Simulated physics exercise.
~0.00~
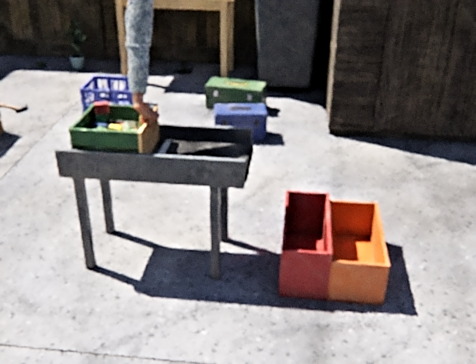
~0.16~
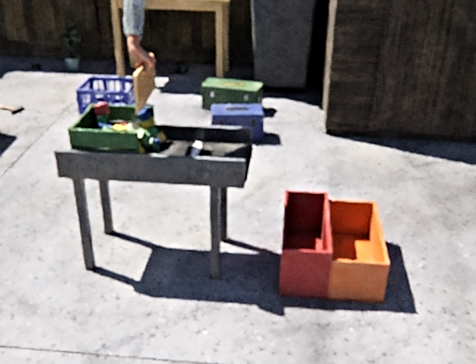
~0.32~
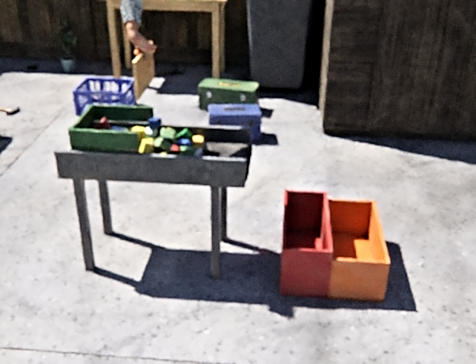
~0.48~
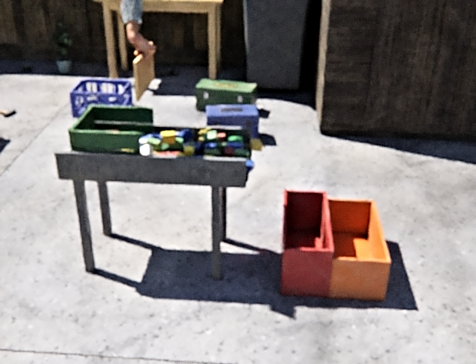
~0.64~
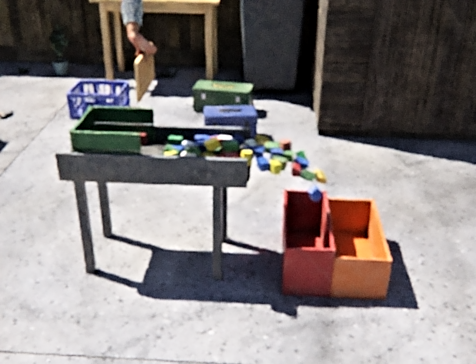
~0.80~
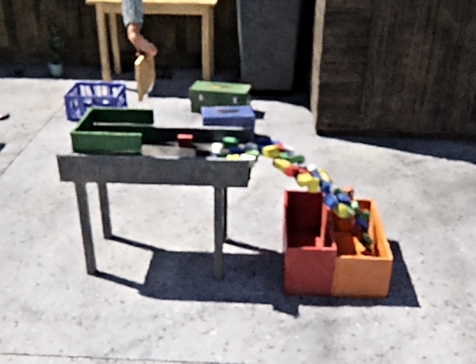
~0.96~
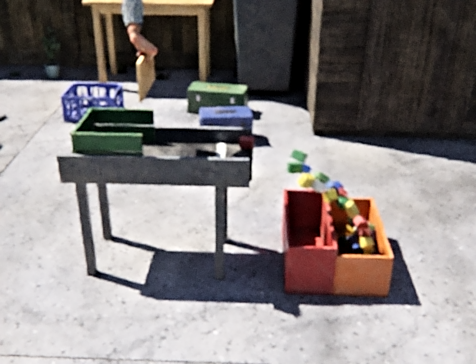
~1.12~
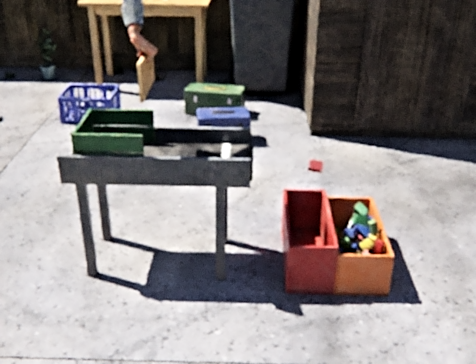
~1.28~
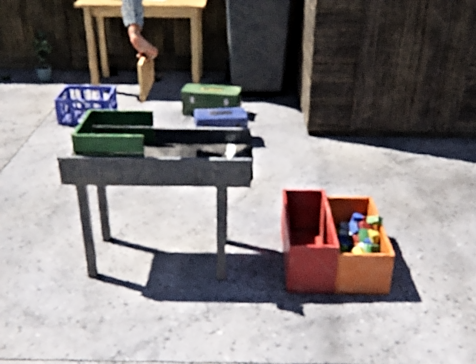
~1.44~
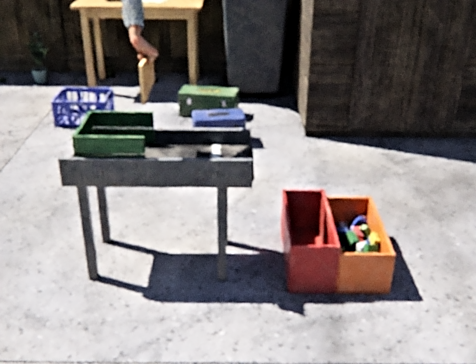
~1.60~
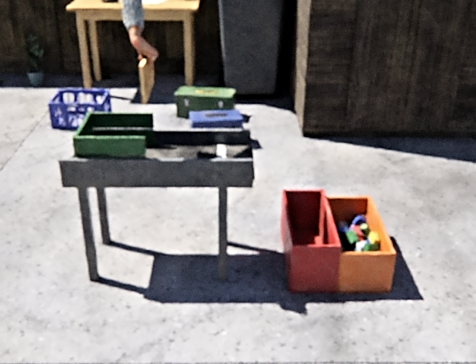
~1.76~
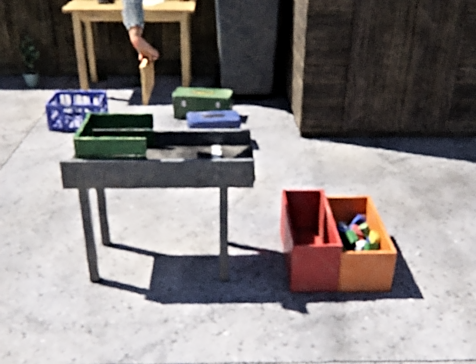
A hand reaches down over a dark, table-like belt on a sunlit concrete yard, seen from slightly above, with a green pen of colourful toy bricks at the belt's left end. A red box and an orange box stand side by side on the ground to the right, while a blue crate, more boxes and a wooden table sit behind. The hand lifts a wooden gate, and the bricks spill rightward along the belt. They stream off its end in an arc, pass over the red box and drop into the orange one. Finally the bricks rest in the orange box, the red box looks empty, and the hand still holds the gate.
